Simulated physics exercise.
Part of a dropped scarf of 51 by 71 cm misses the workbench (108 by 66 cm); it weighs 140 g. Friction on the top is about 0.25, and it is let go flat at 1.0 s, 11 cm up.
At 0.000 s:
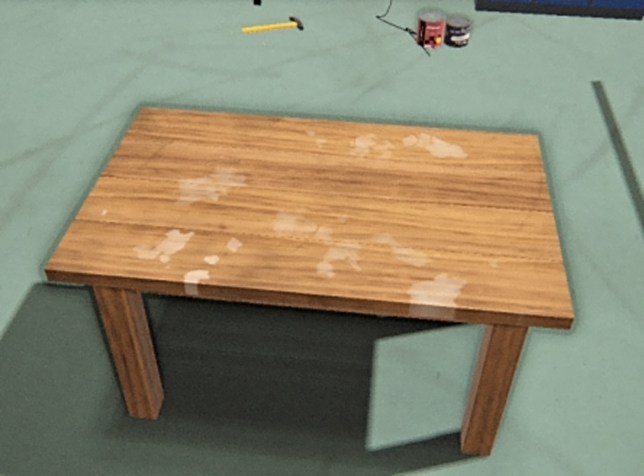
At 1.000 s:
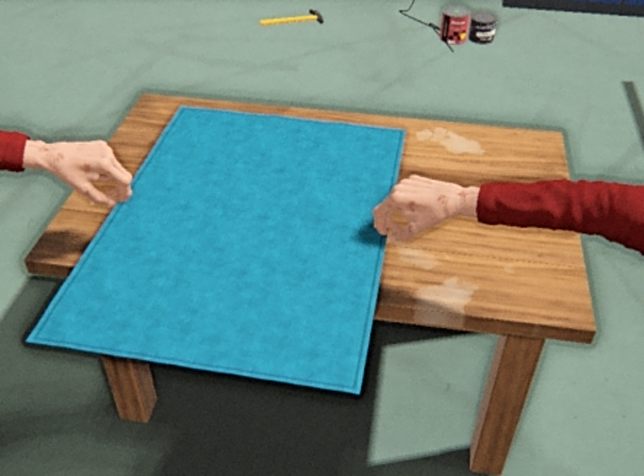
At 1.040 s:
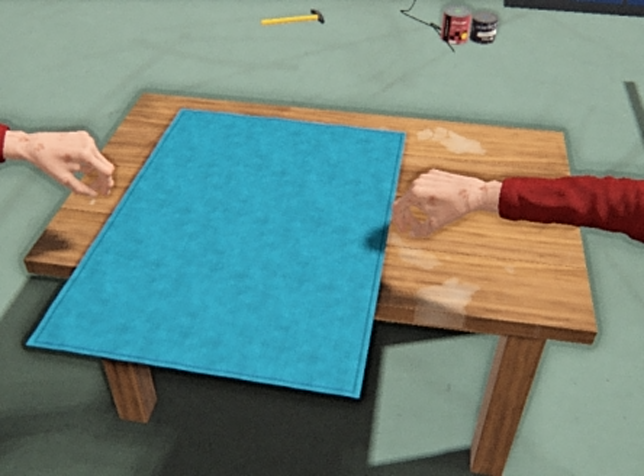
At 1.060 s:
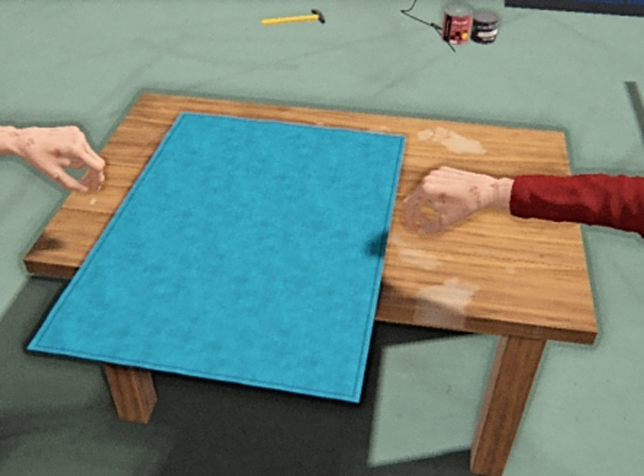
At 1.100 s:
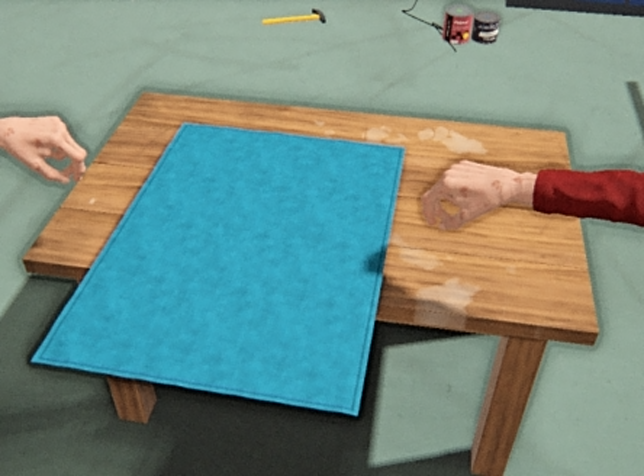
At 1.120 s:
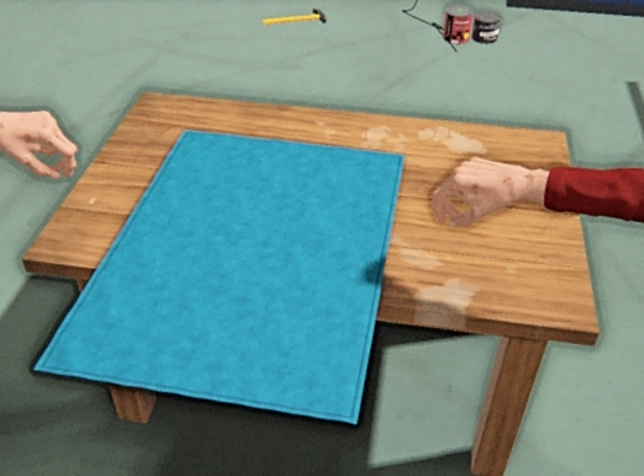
On a wooden workbench with pale stains, two hands laid a flat blue cloth partly over the front edge, then drew back to either side as the cloth slid slightly toward the front.
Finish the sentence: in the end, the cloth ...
The cloth ends up off.
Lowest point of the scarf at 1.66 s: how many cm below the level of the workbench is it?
Depth under surface at that time: Approx. 44 centimetres.
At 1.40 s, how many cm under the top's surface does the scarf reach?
34 cm.
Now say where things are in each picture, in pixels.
The first frame shows shows, the bare workbench.
The second frame shows shows, scarf corners (27, 342) (181, 107) (405, 130) (359, 394).
The third frame shows shows, scarf corners (27, 345) (182, 109).
The fourth frame shows shows, scarf corners (28, 349) (182, 113).
The fifth frame shows shows, scarf corners (32, 362) (184, 124).
The sixth frame shows shows, scarf corners (35, 370) (185, 131) (404, 156) (356, 424).
By 1.4 s, 50 % of the scarf is still over the top.
By 1.7 s, 30 % of the scarf is still over the top.
By 1.9 s, 0 % of the scarf is still over the top.
By 2.2 s, 0 % of the scarf is still over the top.
By 4.4 s, 0 % of the scarf is still over the top.
